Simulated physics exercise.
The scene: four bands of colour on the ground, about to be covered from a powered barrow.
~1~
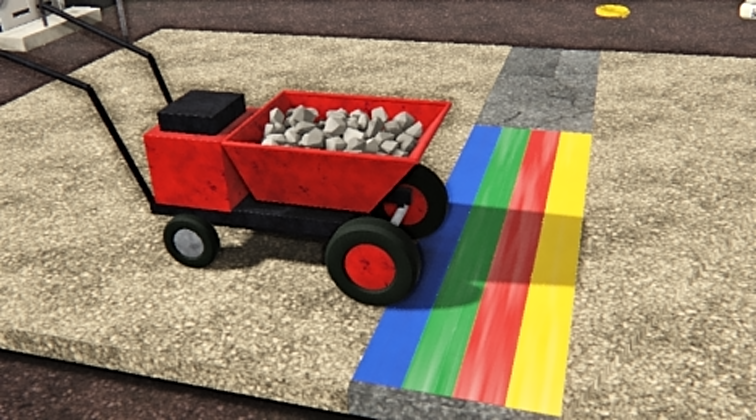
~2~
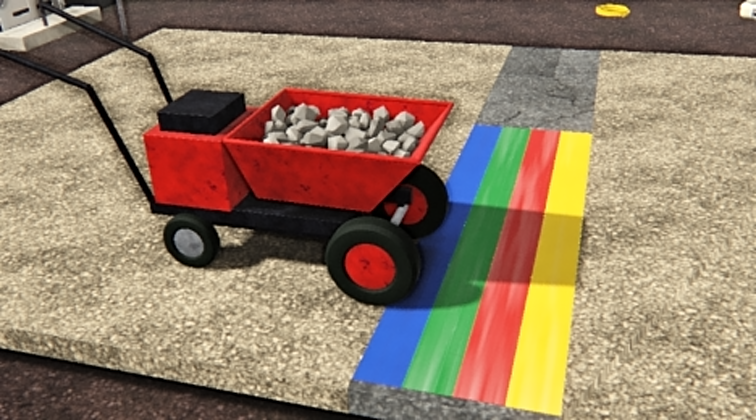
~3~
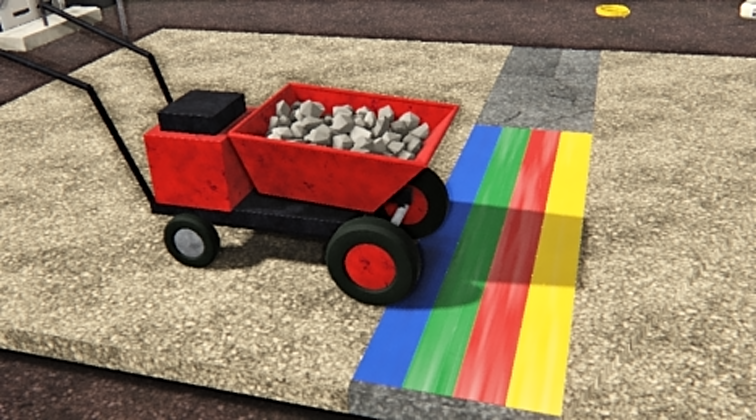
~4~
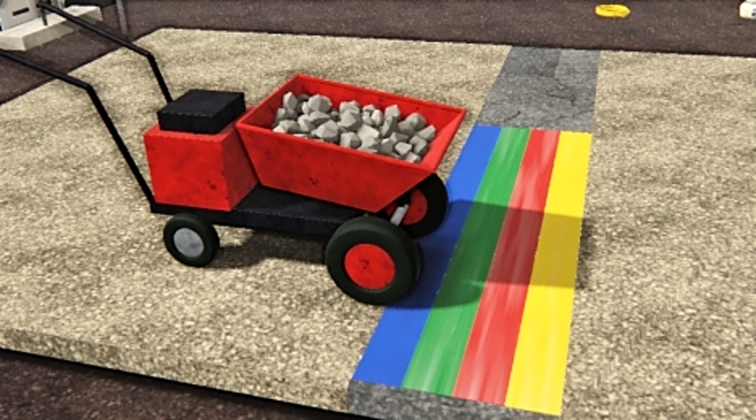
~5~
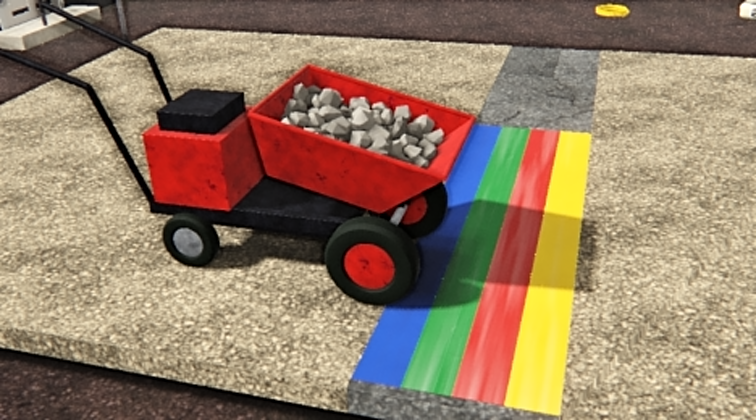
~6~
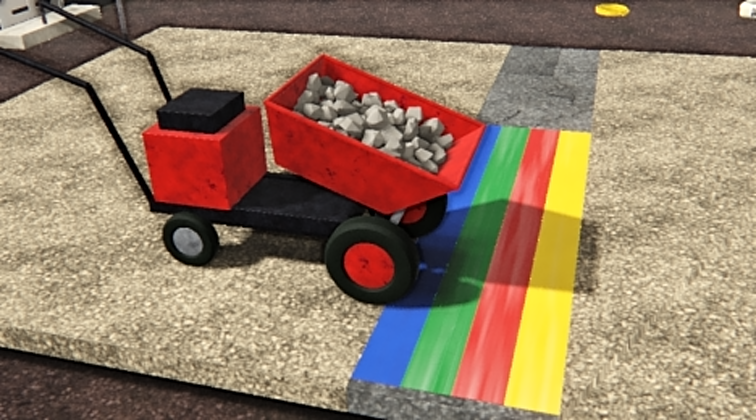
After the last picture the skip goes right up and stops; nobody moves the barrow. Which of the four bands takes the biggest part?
The heap favours the yellow strip.
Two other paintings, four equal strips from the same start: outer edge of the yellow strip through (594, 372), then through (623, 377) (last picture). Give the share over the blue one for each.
In turn 0 and 0 in a hundred.
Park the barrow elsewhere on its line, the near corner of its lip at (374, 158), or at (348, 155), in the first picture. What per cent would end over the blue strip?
Roughly 0 per cent, and 0 per cent.
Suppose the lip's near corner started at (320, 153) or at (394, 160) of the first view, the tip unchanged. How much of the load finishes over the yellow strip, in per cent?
Near 10 % and 30 %.
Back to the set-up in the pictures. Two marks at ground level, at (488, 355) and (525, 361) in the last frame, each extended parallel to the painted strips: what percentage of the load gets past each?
Near 70 % and 50 %.
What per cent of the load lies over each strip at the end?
Blue strip near 0; green strip near 0; red strip near 10; yellow strip near 35.
Shortly afterwards, skip tipped steeply; the whole lot in the skip.
Next, skip tipped right over; near two thirds in the skip; a little over the red strip; near a quarter over the yellow strip; a little off the paint.
Some moments later, skip tipped right over; near a quarter in the skip; a little over the red strip; near a third over the yellow strip; near a quarter off the paint.
In the end, skip tipped right over; near a quarter in the skip; none at all over the blue strip; only a few over the green strip; a little over the red strip; near a third over the yellow strip; near a quarter off the paint.
